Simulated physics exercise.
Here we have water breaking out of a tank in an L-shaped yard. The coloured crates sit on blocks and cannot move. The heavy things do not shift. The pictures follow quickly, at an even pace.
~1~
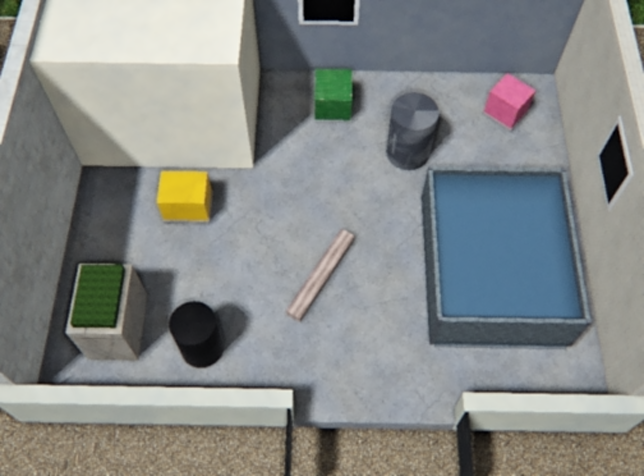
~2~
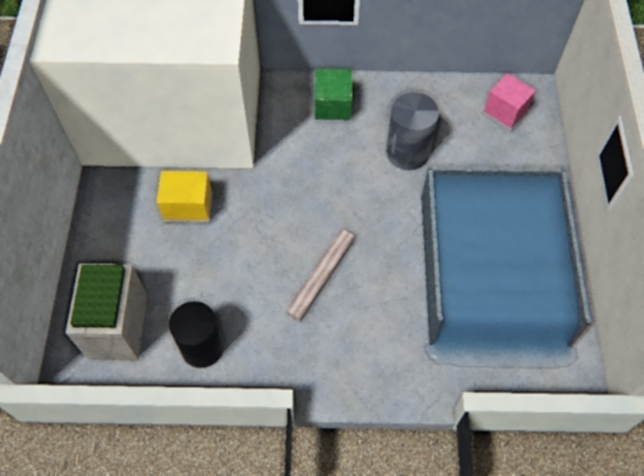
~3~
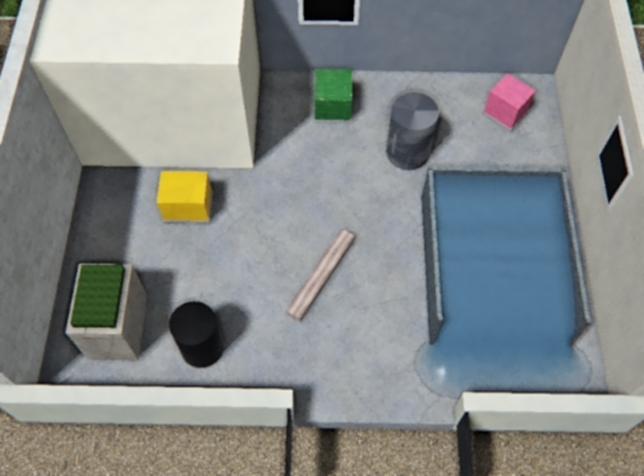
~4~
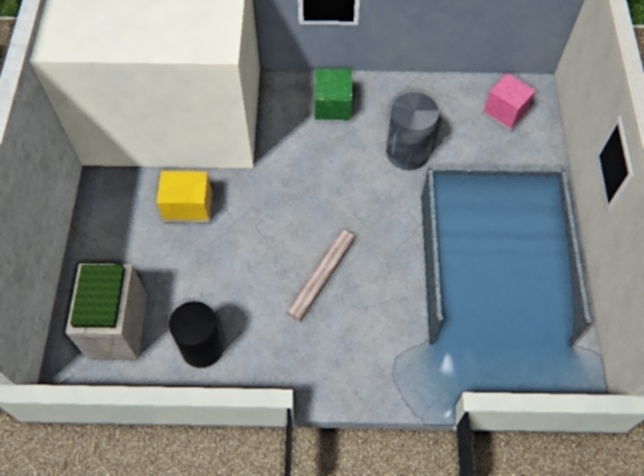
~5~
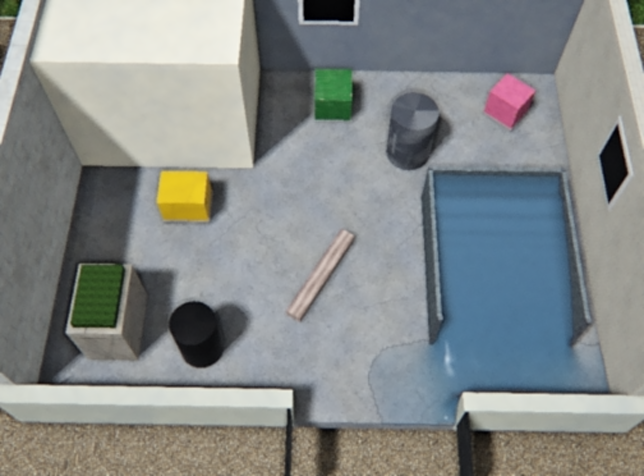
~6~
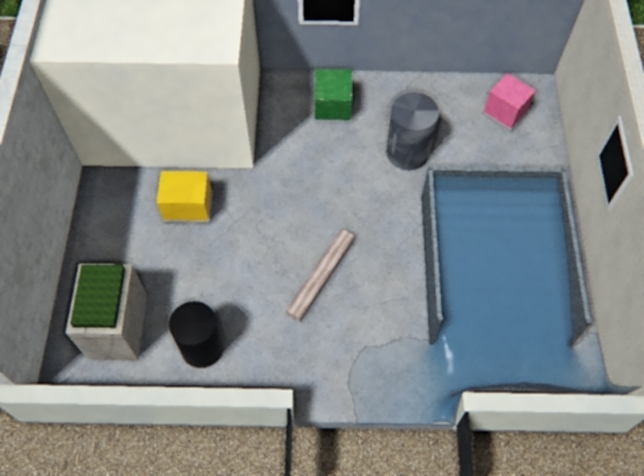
We see an open tank of still blue water in a walled yard with coloured blocks and cylinders; its near side opens, and water pours out, spreading across the floor toward the viewer and then leftward along the low front wall.
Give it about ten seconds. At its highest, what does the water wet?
One by one: The green crate is wetted; the yellow crate escapes dry; the pink crate is wetted.
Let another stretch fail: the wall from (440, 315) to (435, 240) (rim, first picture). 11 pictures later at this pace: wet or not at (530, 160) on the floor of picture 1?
At that place: Not flooded.
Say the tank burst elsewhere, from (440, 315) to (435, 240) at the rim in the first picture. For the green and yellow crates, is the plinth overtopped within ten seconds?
The green one gets wet; the yellow one gets wet.
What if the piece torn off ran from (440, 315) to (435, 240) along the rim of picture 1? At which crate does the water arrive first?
First comes the yellow one.
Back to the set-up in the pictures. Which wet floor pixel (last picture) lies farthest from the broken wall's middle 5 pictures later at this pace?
At about (310, 404).
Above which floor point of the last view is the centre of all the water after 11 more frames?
Close to (504, 315).
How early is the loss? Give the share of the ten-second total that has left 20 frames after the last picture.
I make it 60 per cent.
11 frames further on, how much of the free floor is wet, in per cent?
Close to 25 %.
A moment on, water covers 15 % of the floor; the green crate not reached, the yellow crate not reached, the pink crate not reached.
Next, water covers 25 % of the floor; the green crate not reached, the yellow crate not reached, the pink crate water round its plinth.
Then, water covers 50 % of the floor; the green crate not reached, the yellow crate not reached, the pink crate water round its plinth.
Later, water covers 85 % of the floor; the green crate water round its plinth, the yellow crate water round its plinth, the pink crate water round its plinth.
In the end, water covers 100 % of the floor; the green crate was topped, the yellow crate stayed above the water, the pink crate was topped.
